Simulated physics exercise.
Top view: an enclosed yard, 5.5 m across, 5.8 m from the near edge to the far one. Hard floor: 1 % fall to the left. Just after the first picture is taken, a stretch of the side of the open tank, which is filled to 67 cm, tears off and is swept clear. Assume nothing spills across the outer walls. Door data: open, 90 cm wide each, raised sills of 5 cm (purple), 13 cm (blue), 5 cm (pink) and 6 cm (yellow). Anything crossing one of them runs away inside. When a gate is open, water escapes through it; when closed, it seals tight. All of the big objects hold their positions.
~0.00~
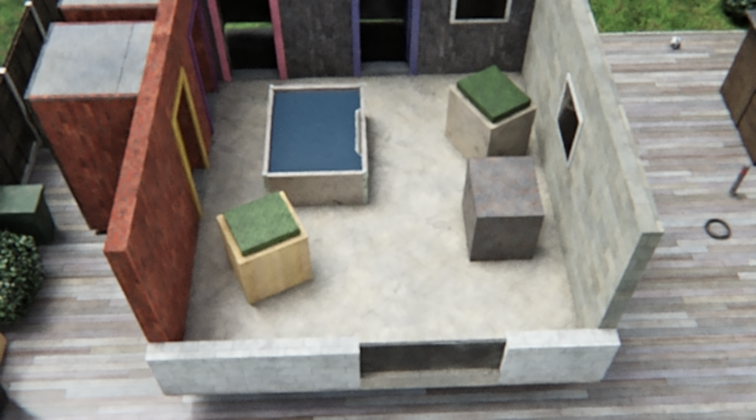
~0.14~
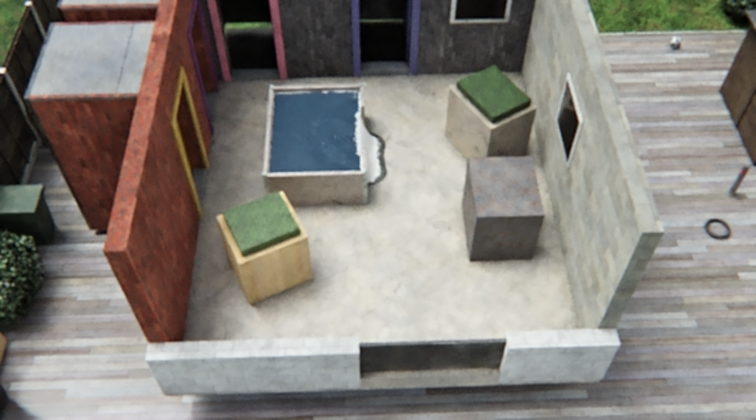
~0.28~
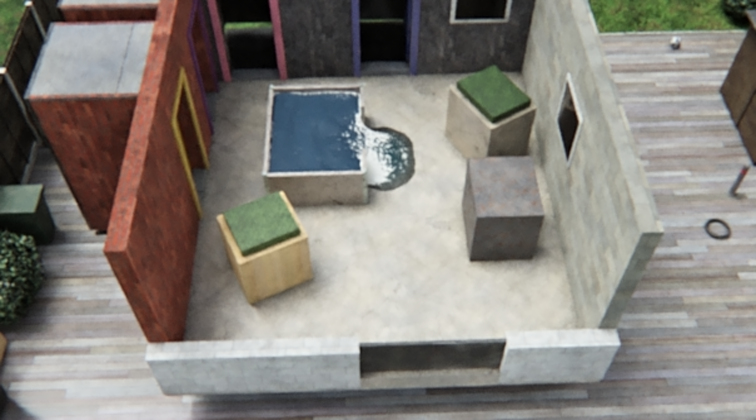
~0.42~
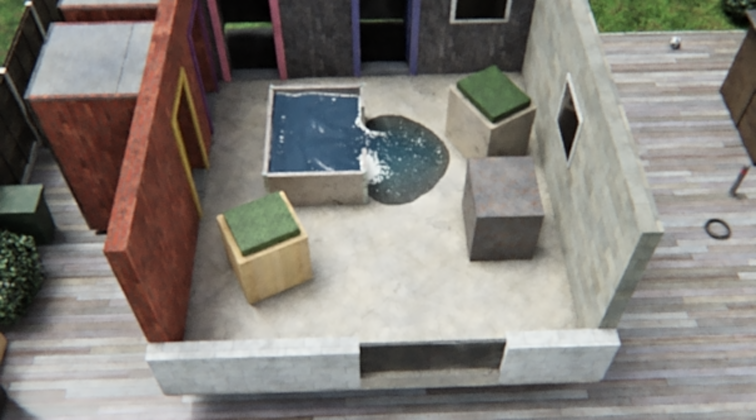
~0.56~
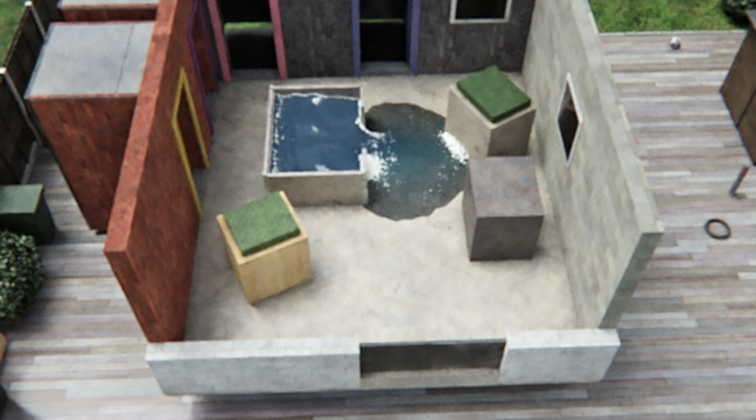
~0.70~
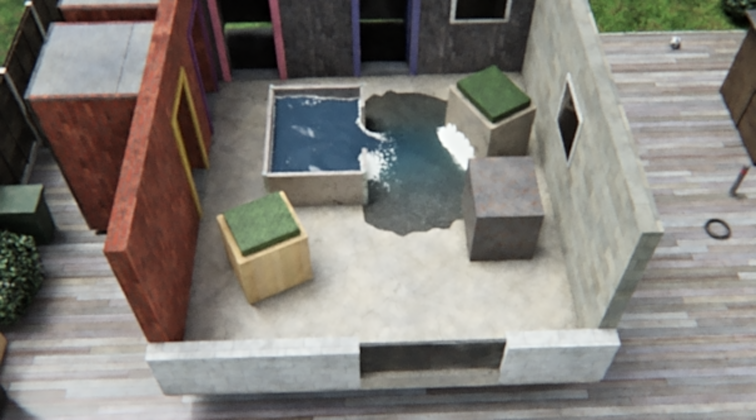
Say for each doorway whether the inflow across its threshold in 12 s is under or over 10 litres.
Result: The purple door lets in more than the limit; the blue door lets in less than the limit; the pink door lets in more than the limit; the yellow door lets in more than the limit.
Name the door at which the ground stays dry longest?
The answer is the yellow door.
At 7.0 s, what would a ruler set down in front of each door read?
Depths: Purple door 14 cm, blue door 8 cm, pink door 7 cm, yellow door 1 cm.
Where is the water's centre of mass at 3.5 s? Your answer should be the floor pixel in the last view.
It lies at roughly (414, 169) in pixels.
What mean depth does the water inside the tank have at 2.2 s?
I'd put the average depth near 33 cm.
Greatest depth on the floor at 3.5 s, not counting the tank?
Max around 25 cm.
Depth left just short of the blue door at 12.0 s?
5.0 cm or so.
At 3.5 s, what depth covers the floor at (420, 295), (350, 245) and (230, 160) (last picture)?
Roughly 3, 0, 0 cm.
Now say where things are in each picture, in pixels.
Still water, 67 cm deep, in the open tank at (316, 131), in the first frame.
Water pours out at (362, 150) and has run 0.5 m, to (375, 180); typically 10 cm deep outside, 67 cm at the open tank's back, in the second frame.
Water pours out at (362, 150) and has run 0.8 m, to (408, 173); typically 11 cm deep outside, 67 cm at the open tank's back, in the third frame.
Water pours out at (362, 150) and has run 1.4 m, to (444, 164); typically 7 cm deep outside, 63 cm at the open tank's back, in the fourth frame.
Water pours out at (362, 150) and has run 1.8 m, to a hidden place; typically 6 cm deep outside, 56 cm at the open tank's back, in the fifth frame.
Water pours out at (362, 149) and has run 2.2 m, to a hidden place; typically 5 cm deep outside, 57 cm at the open tank's back, in the sixth frame.
After 1.4 s water covers 25 % of the floor and is deepest (40 cm) near (475, 203); purple door not reached, blue door 3 cm at the sill, 0 L in, pink door not reached, yellow door not reached.
After 2.2 s water covers 35 % of the floor and is deepest (29 cm) near (475, 203); purple door not reached, blue door 3 cm at the sill, 0 L in, pink door not reached, yellow door not reached.
After 3.5 s water covers 55 % of the floor and is deepest (25 cm) near (525, 120); purple door not reached, blue door 4 cm at the sill, 0 L in, pink door not reached, yellow door not reached.
After 7.0 s water covers 85 % of the floor and is deepest (16 cm) near (217, 101); purple door 14 cm at the sill, 40 L in, blue door 8 cm at the sill, 0 L in, pink door 7 cm at the sill, 3 L in, yellow door 1 cm at the sill, 0 L in.
After 12.0 s water covers 100 % of the floor and is deepest (12 cm) near (207, 177); purple door 10 cm at the sill, 164 L in, blue door 5 cm at the sill, 0 L in, pink door 8 cm at the sill, 31 L in, yellow door 10 cm at the sill, 27 L in.
